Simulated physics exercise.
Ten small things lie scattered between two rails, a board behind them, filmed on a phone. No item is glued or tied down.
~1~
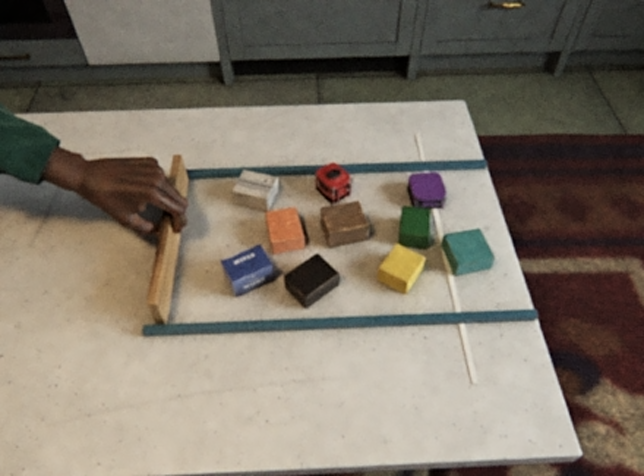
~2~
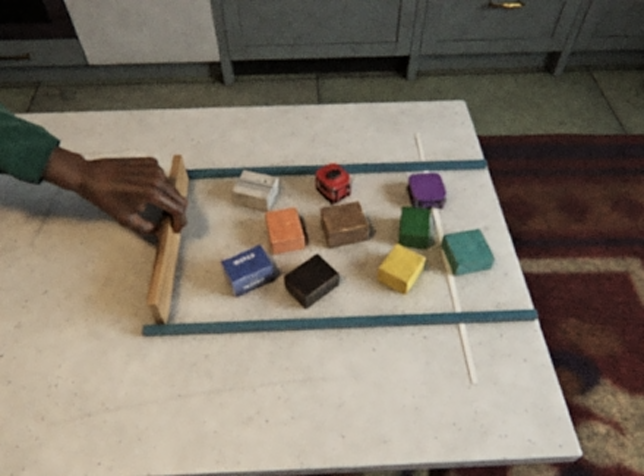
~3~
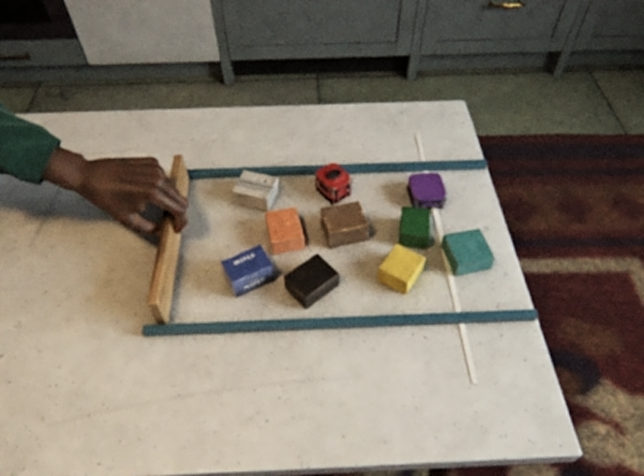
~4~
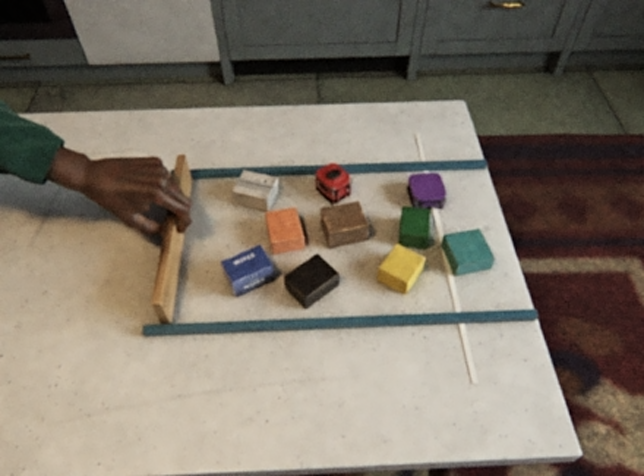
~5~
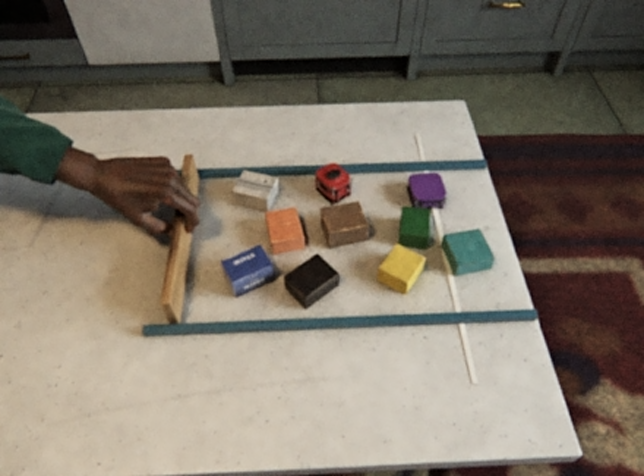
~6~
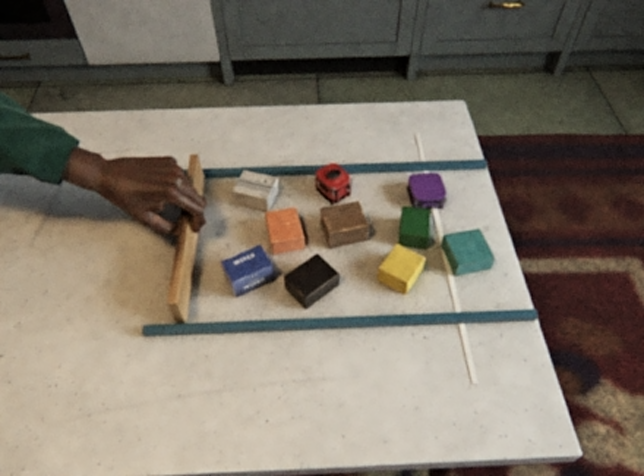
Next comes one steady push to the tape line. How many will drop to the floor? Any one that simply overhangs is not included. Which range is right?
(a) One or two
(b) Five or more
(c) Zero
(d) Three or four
d.
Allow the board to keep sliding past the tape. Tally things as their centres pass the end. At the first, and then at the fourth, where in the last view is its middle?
Earlier crossing: About (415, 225); later crossing: About (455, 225).
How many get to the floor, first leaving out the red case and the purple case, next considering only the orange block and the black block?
The counts would be 2 and 2.
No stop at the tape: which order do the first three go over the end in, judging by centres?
Turquoise block, green block, purple case.
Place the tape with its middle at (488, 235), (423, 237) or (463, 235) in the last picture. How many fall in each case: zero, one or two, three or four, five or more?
In turn: Five or more, one or two, 5 or more.
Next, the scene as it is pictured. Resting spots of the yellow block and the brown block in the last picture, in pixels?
Yellow block: (514, 269); brown block: (492, 219).
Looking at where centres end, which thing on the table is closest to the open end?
That would be the yellow block.
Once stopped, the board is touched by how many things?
At rest, 4 are in contact.
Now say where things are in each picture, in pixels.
Turquoise block (467, 252); purple case (426, 192); green block (414, 227); board (170, 233); tape (441, 236), in the first picture.
Purple case (426, 192); board (170, 233), in the second picture.
Green block (414, 228); white box (256, 191), in the third picture.
Turquoise block (467, 252); yellow block (401, 269), in the fourth picture.
Purple case (426, 192); orange block (285, 230), in the fifth picture.
Turquoise block (467, 252); purple case (426, 192); green block (414, 228); board (188, 233); tape (441, 236), in the sixth picture.
Soon after, none off yet; turquoise block at rest near (467, 252); purple case at rest near (426, 192); green block at rest near (414, 228).
At rest, the number that fall off is three or four; fallen, green block, purple case and turquoise block.
